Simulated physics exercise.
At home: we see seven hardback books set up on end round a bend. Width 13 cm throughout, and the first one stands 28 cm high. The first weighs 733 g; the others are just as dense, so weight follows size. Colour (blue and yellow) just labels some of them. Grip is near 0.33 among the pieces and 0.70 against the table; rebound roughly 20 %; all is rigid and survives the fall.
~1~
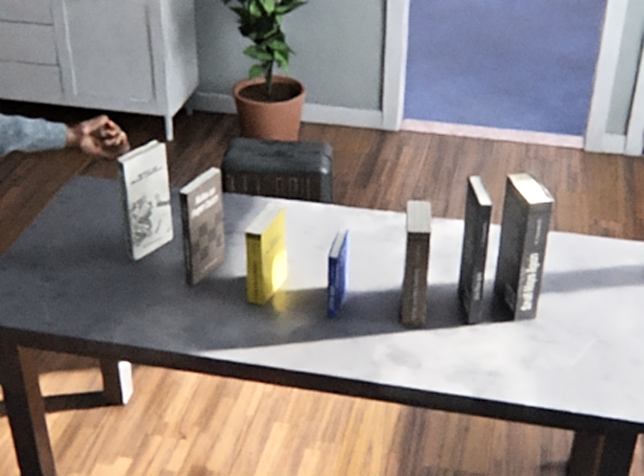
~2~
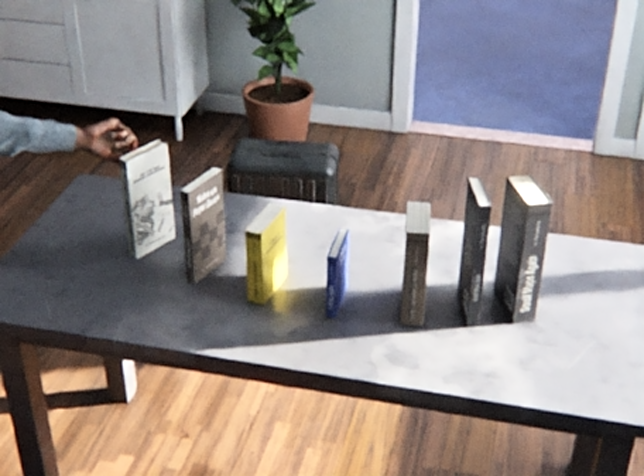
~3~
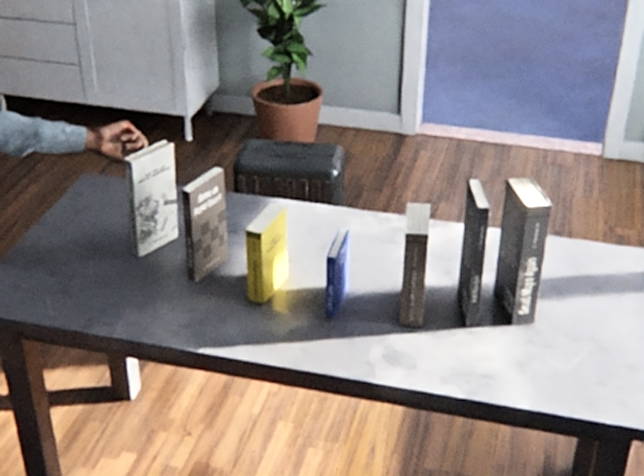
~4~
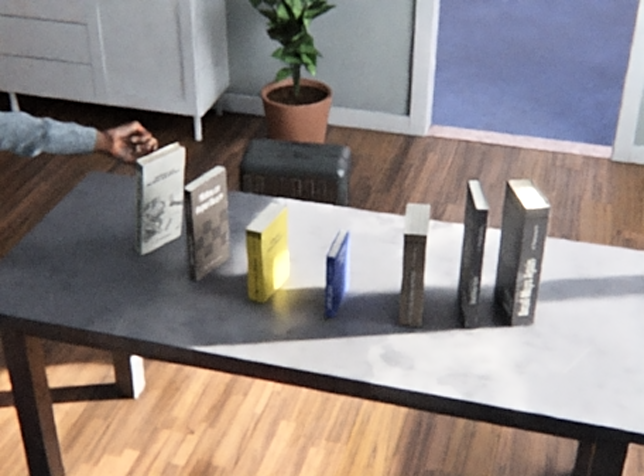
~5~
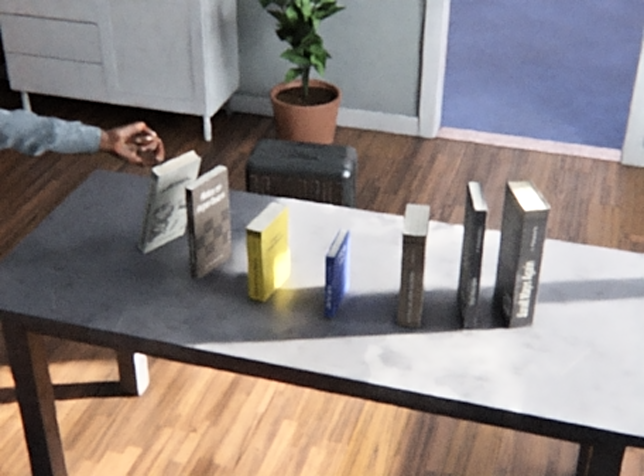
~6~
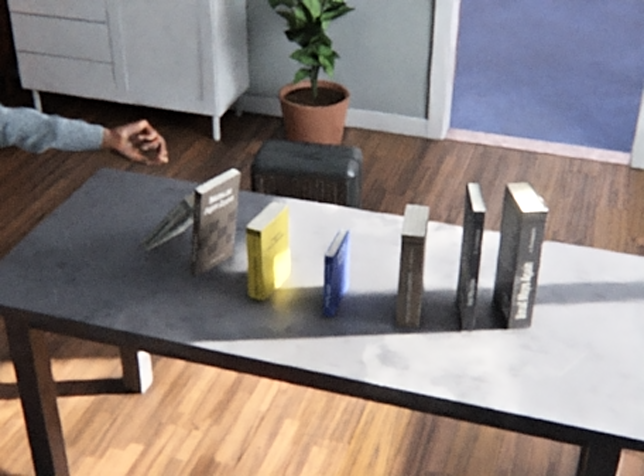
A hand reached in from the left and pushed the first of seven books standing in a curved row on a table, and that book tipped over against the second, which leaned slightly.
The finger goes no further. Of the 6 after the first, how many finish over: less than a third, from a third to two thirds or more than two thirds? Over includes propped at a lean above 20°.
It comes to more than two thirds.
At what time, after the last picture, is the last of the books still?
Near 2.0 s.
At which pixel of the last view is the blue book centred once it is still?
At about (369, 305).
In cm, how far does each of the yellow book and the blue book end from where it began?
Yellow 10, blue 10.
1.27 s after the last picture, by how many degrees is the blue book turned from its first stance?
About 90°.
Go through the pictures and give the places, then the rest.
In the first frame (places mark the middle of the side facing us; the camera moves round a little), finger (121, 151) 45 mm from the first book; blue book (343, 273); yellow book (274, 256); the rest undisturbed.
The second frame shows finger (131, 153) 18 mm from the first book; blue book (343, 273).
The third frame shows finger pushing; blue book (342, 273).
The fourth frame shows finger pushing; blue book (342, 273); the rest undisturbed.
The fifth frame shows finger (157, 157) stopped; blue book (342, 273); the rest undisturbed.
The sixth frame shows finger (159, 156) stopped; blue book (341, 273); yellow book (276, 253); steepest lean 8°, the book at (218, 226); one has shifted.
Then, 0.13 s after the last picture, 1 of the 6 other books over; yellow book leaning 6°.
Then, 0.31 s after the last picture, 3 of the 6 other books over; yellow book leaning 65°; blue book leaning 34°.
Then, 1.07 s after the last picture, 5 of the 6 other books over; blue book lying flat; yellow book lying flat.
Then, 1.27 s after the last picture, 6 of the 6 other books over; blue book lying flat; yellow book lying flat.
At rest, 6 of the 6 other books over; blue book lying flat; yellow book lying flat. That is 100 per cent. Not one is left standing. As the last picture would show them, middles, blue book near (369, 305), yellow book near (310, 286).
